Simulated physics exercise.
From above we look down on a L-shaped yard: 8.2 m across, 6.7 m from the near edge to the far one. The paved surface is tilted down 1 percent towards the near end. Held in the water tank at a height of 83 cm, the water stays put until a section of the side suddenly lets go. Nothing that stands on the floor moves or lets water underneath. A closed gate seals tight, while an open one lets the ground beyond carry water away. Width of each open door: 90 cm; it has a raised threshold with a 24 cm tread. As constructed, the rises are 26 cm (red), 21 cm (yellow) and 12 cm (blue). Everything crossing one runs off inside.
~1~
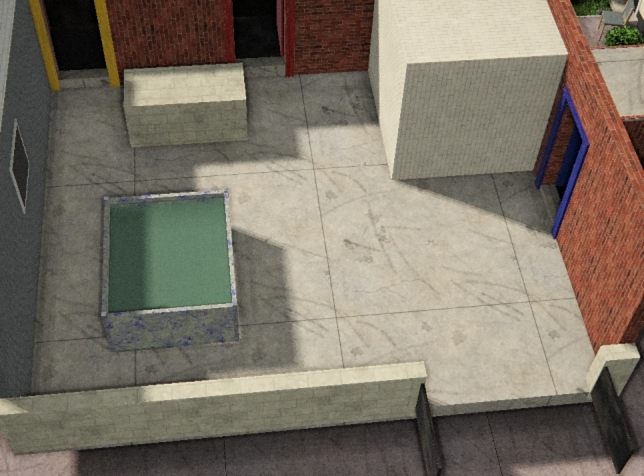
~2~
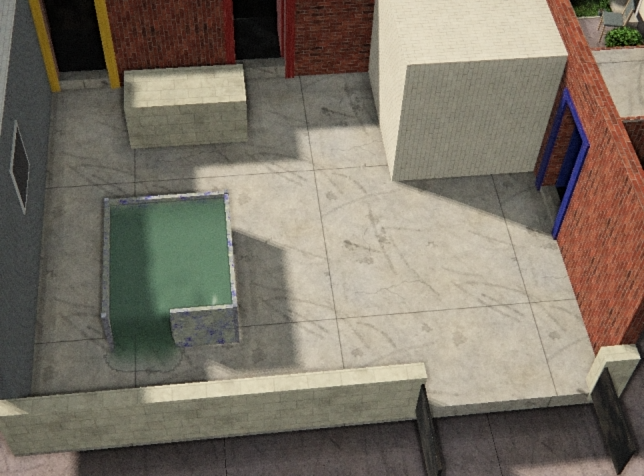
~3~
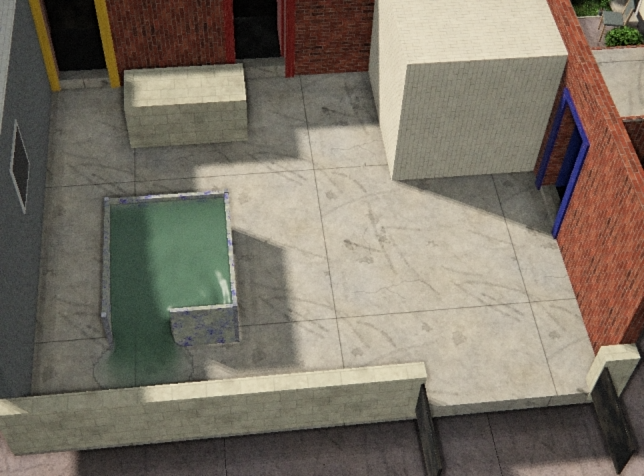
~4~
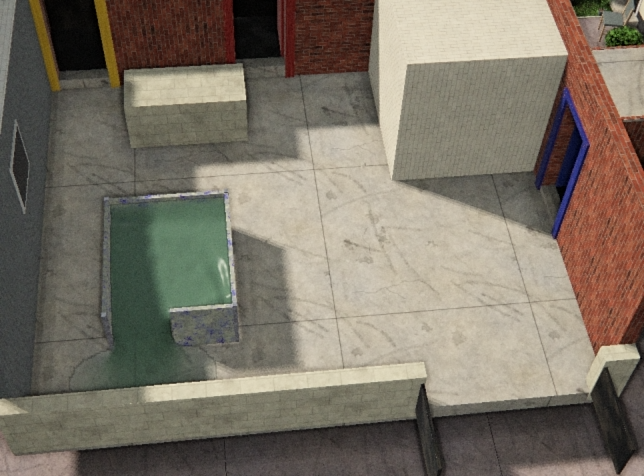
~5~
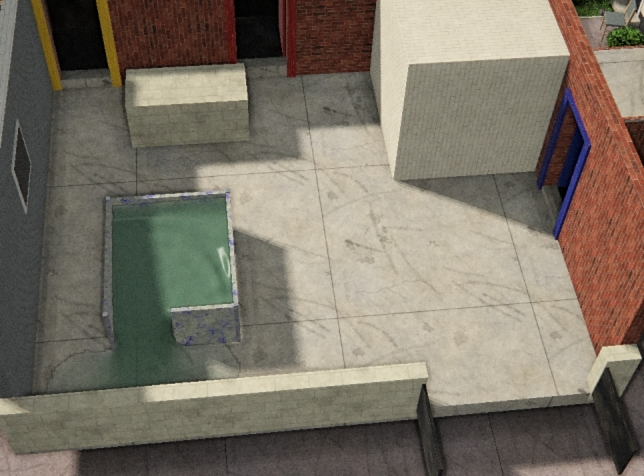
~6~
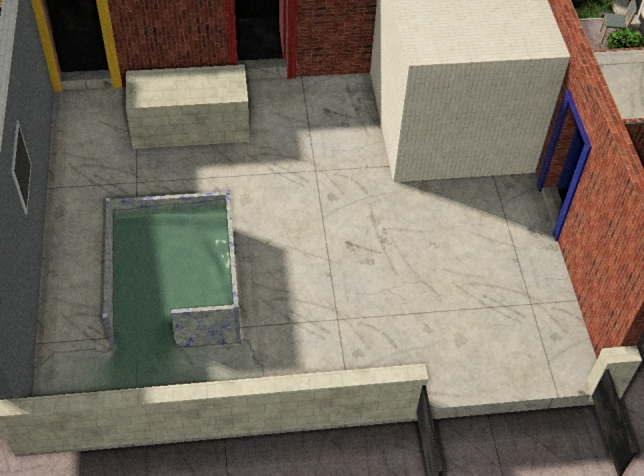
Green water pouring through a gap in the front of a raised tank, spreading over paving towards a low pale wall.
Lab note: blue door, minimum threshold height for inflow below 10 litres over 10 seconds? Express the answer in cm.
Approx. 7 cm.
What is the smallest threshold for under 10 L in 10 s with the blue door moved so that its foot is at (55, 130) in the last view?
About 14.0 cm.
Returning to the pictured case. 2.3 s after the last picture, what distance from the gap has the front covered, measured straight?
Around 6.6 m out.
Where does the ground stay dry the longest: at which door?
That would be the red door, last of all.
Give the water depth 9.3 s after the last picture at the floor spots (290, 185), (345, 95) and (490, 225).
First 6, then 7, then 5 cm.
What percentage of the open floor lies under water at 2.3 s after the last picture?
Wet share: Around 55 %.
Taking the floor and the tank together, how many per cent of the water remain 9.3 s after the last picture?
Some 92 per cent remains.
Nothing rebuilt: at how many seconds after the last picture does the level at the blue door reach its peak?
Peak: Close to 5.5 s.
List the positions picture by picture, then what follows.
The water tank at (169, 253) is whole and still, 83 cm deep; the blue door at (560, 169) is dry, in the first frame.
The front is at (164, 368), 0.4 m from the gap at (143, 335); 0.2 m2 of floor is wet, 83 cm left at the back, in the second frame.
Water pours out at (143, 336) and has run 0.8 m, to a hidden place; about 11 cm deep outside, 83 cm at the back, in the third frame.
Water pours out at (144, 337) and has run 1.2 m, to a hidden place; about 10 cm deep outside, 82 cm at the back, in the fourth frame.
The gap is at (145, 336), the front 1.4 m out at a hidden place; the back of the water tank holds 74 cm, in the fifth frame.
The front is at a hidden place, 1.6 m from the gap at (145, 337); 2.9 m2 of floor is wet, 70 cm left at the back; the blue door at (562, 172), 6.9 m from the gap, is still 5.6 m from the nearest water, in the sixth frame.
Then, 0.7 s after the last picture water covers 15 % of the floor, deepest (69 cm) near (44, 427); it has not reached the blue door.
Then, 2.3 s after the last picture water covers 55 % of the floor, deepest (36 cm) near (44, 427); it has not reached the blue door.
Then, 9.3 s after the last picture water covers 95 % of the floor, deepest (12 cm) near (30, 429); 4 cm at the blue door, 0 litres in over its 12 cm threshold.
At the blue door as built, the water peaked near 11 cm, 5.7 s after the last picture.
Run again over the same 10 s with other heights there, 19 litres in over 6 cm, 5 litres over 8 cm. The limit of 10 litres is kept from about 7 cm up.
